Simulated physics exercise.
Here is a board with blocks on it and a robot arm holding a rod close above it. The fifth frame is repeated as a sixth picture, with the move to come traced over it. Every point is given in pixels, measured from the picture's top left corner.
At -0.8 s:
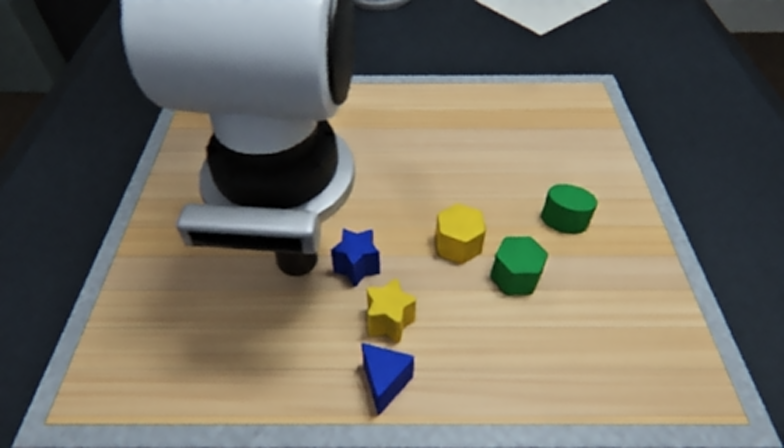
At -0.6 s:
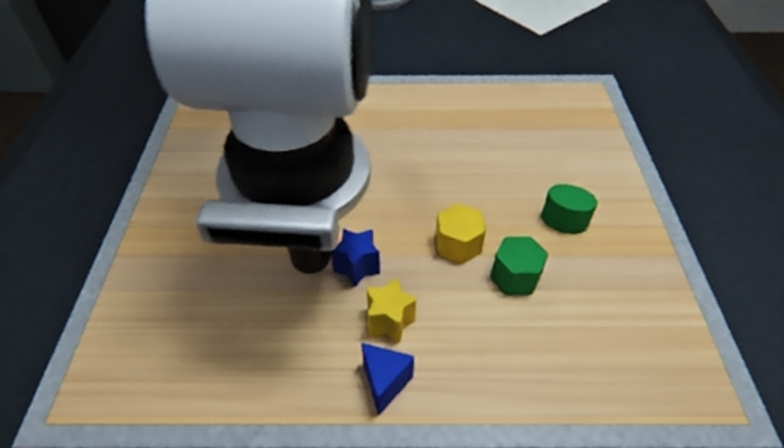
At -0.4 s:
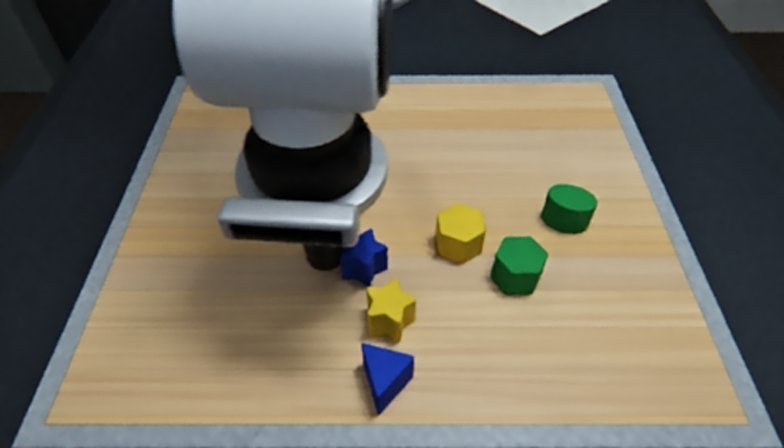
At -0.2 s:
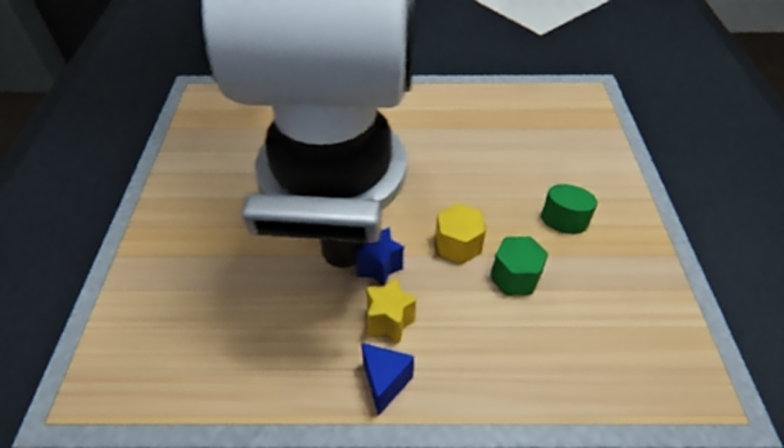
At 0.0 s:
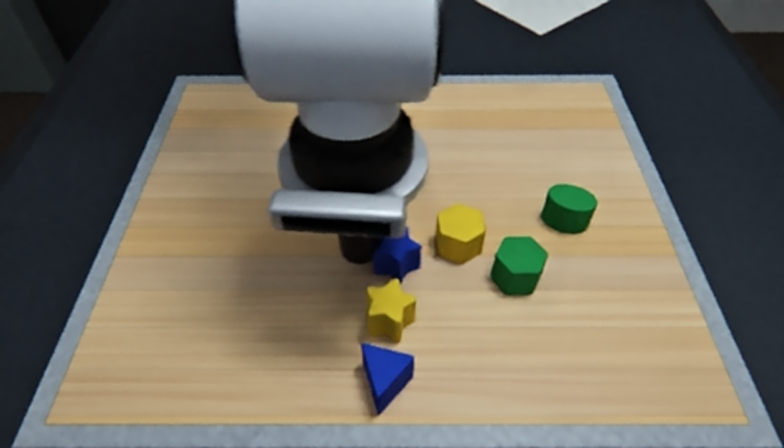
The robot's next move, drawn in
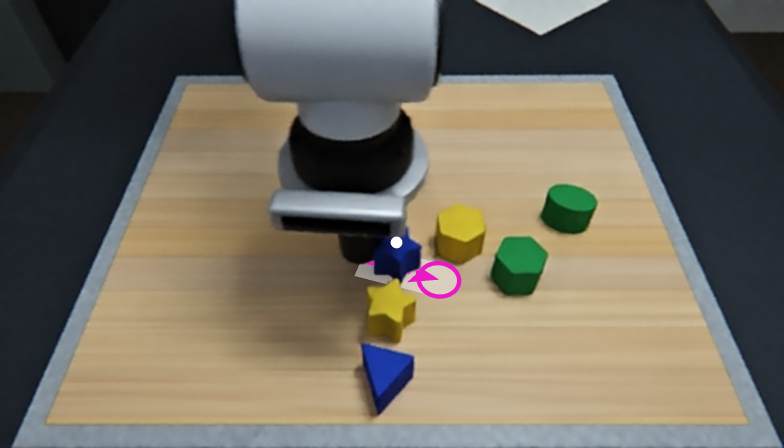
Robot arm moving right across a wooden board and pushing a small blue star rightward as the other coloured blocks stay still.
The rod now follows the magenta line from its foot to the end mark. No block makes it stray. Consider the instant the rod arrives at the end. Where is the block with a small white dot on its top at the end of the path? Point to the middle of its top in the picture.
If I read the scene right, the answer is (480, 262).
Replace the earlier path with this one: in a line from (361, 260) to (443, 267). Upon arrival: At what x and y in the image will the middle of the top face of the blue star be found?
The centre of its top will be at (482, 255).
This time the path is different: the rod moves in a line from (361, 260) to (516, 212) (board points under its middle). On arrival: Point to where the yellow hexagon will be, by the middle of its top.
My best guess is (540, 221).
The drawn path runs straight from (361, 260) to (439, 279); the dot is on the blue star.
The first path, step by step. Halfway along, rod (400, 259); blue star (438, 252); yellow hexagon (467, 220).
At the end, rod (440, 269); yellow star not moved; blue star (480, 262); yellow hexagon (474, 219), turned 25° anticlockwise.
